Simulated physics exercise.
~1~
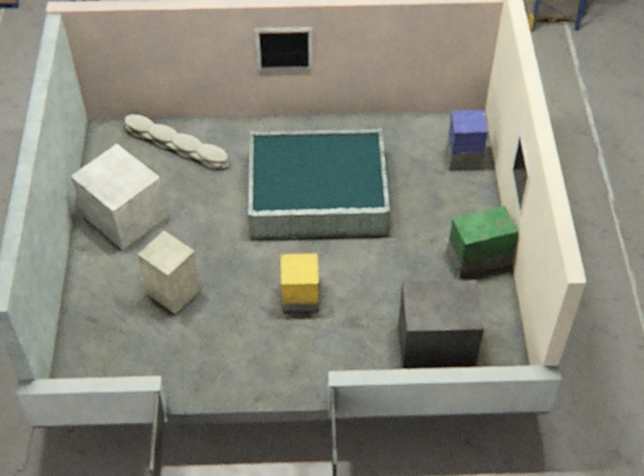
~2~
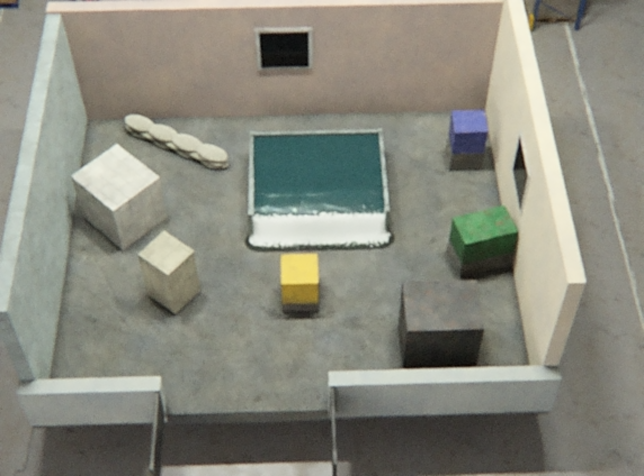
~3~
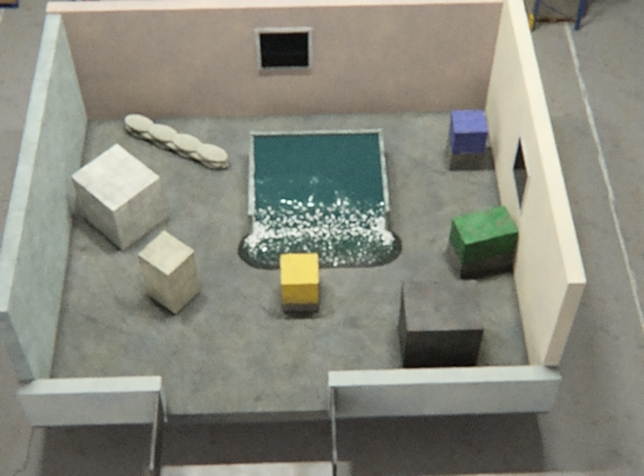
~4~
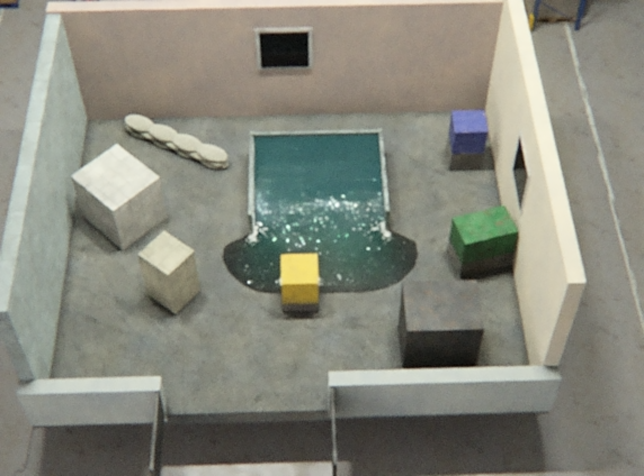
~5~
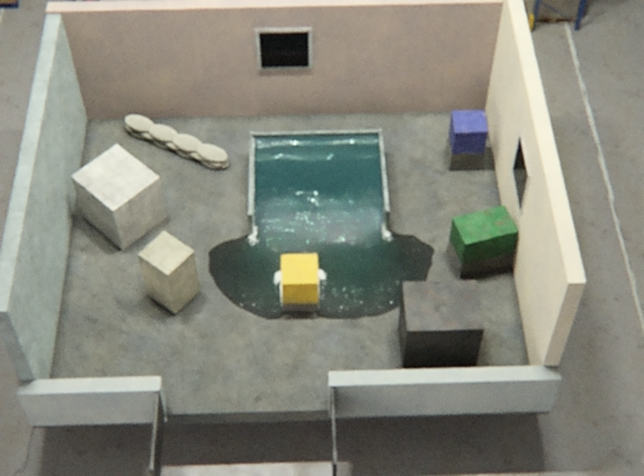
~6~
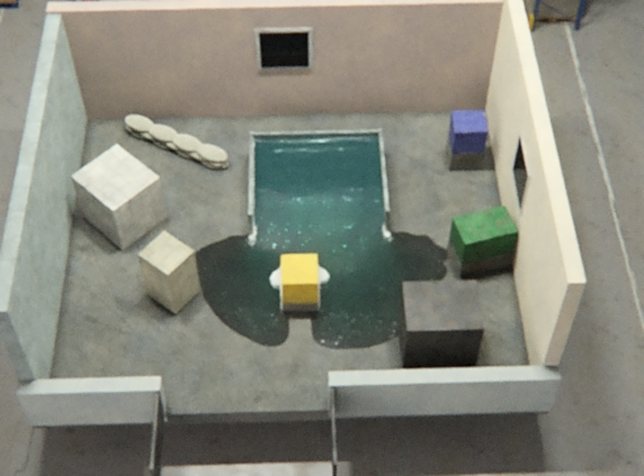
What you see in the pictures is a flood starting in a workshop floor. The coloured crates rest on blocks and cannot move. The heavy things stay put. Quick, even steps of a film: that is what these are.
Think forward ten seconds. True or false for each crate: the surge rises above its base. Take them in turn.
Blue crate: False; green crate: False; yellow crate: True.
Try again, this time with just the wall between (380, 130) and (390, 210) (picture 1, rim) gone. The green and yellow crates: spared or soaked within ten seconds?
The green crate is flooded and the yellow crate is untouched.
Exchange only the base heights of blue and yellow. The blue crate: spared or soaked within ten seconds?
My reading: The blue crate escapes it.
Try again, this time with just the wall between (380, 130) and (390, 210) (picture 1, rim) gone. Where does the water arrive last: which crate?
I'd go with the yellow-painted one.
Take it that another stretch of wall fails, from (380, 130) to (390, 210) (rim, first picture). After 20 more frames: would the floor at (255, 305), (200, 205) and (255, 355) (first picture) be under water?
Unwetted / unwetted / unwetted.
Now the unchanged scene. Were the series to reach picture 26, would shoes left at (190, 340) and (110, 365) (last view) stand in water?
The first place is inundated and the second is inundated.
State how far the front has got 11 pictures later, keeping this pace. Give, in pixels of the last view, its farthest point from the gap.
Somewhere around (82, 403).
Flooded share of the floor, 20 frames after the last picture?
About 50 per cent.
A moment on, water covers 30 % of the floor; the blue crate not reached, the green crate water round its plinth, the yellow crate water round its plinth.
Next, water covers 40 % of the floor; the blue crate not reached, the green crate water round its plinth, the yellow crate water round its plinth.
Then, water covers 50 % of the floor; the blue crate not reached, the green crate water round its plinth, the yellow crate water round its plinth.
Later, water covers 70 % of the floor; the blue crate water round its plinth, the green crate water round its plinth, the yellow crate water round its plinth.
In the end, water covers 85 % of the floor; the blue crate stayed above the water, the green crate stayed above the water, the yellow crate was topped.
